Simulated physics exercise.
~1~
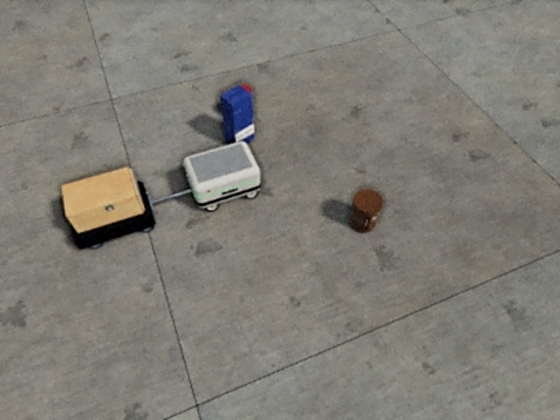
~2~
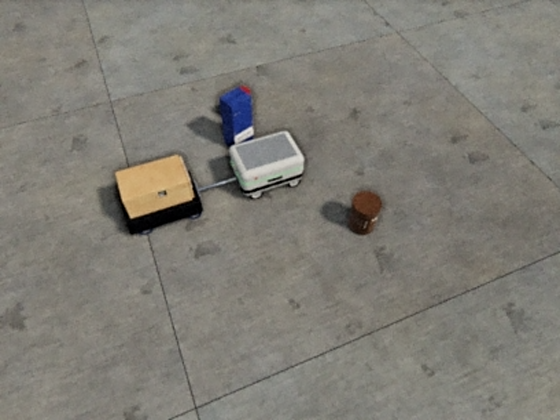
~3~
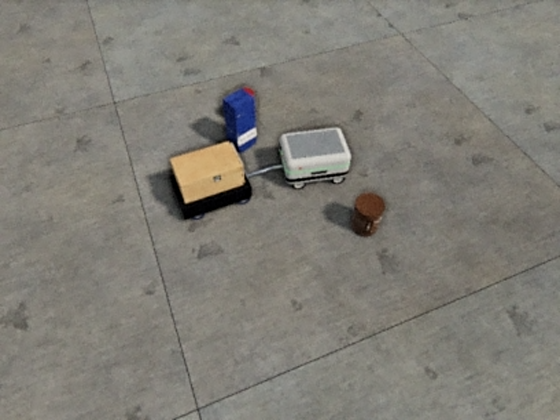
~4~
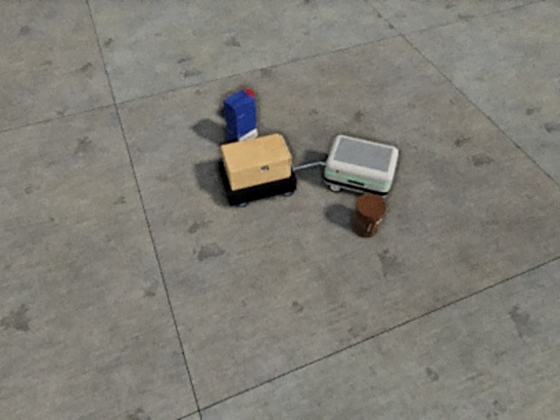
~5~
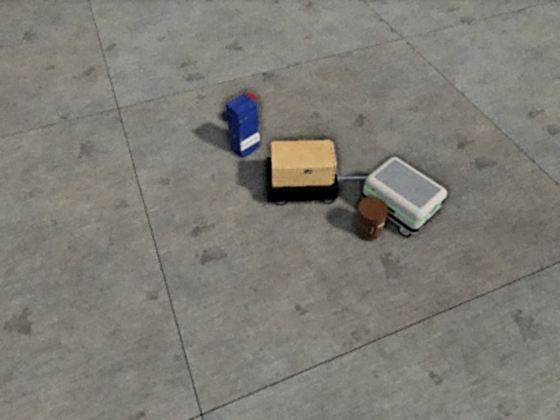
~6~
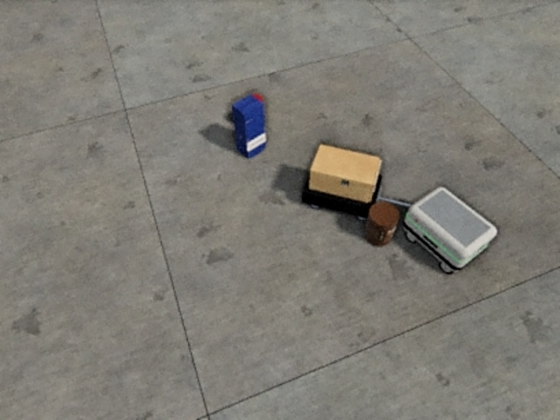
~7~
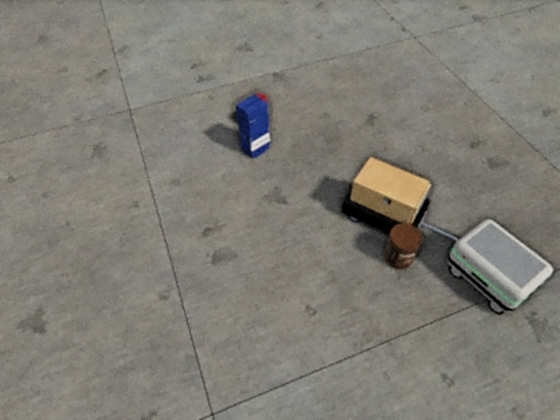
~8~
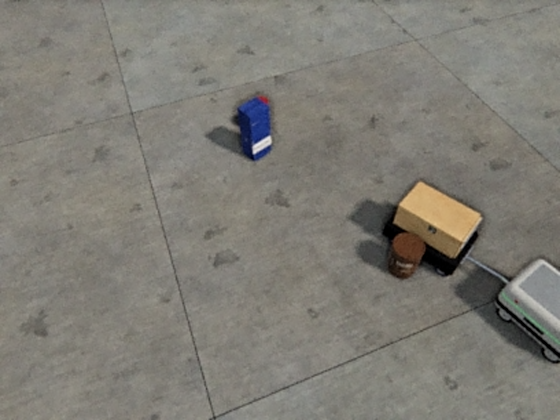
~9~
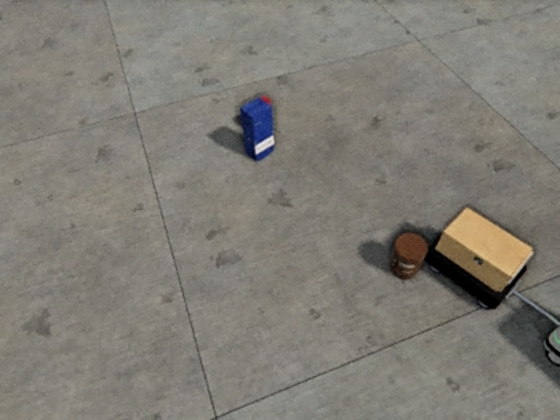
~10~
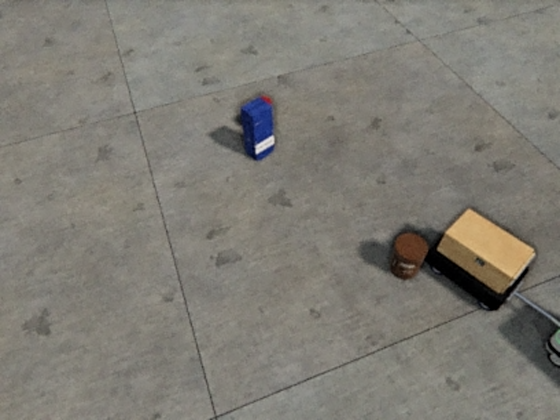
On a concrete floor, a tug towing one cart curves right and nudges a brown pail aside.
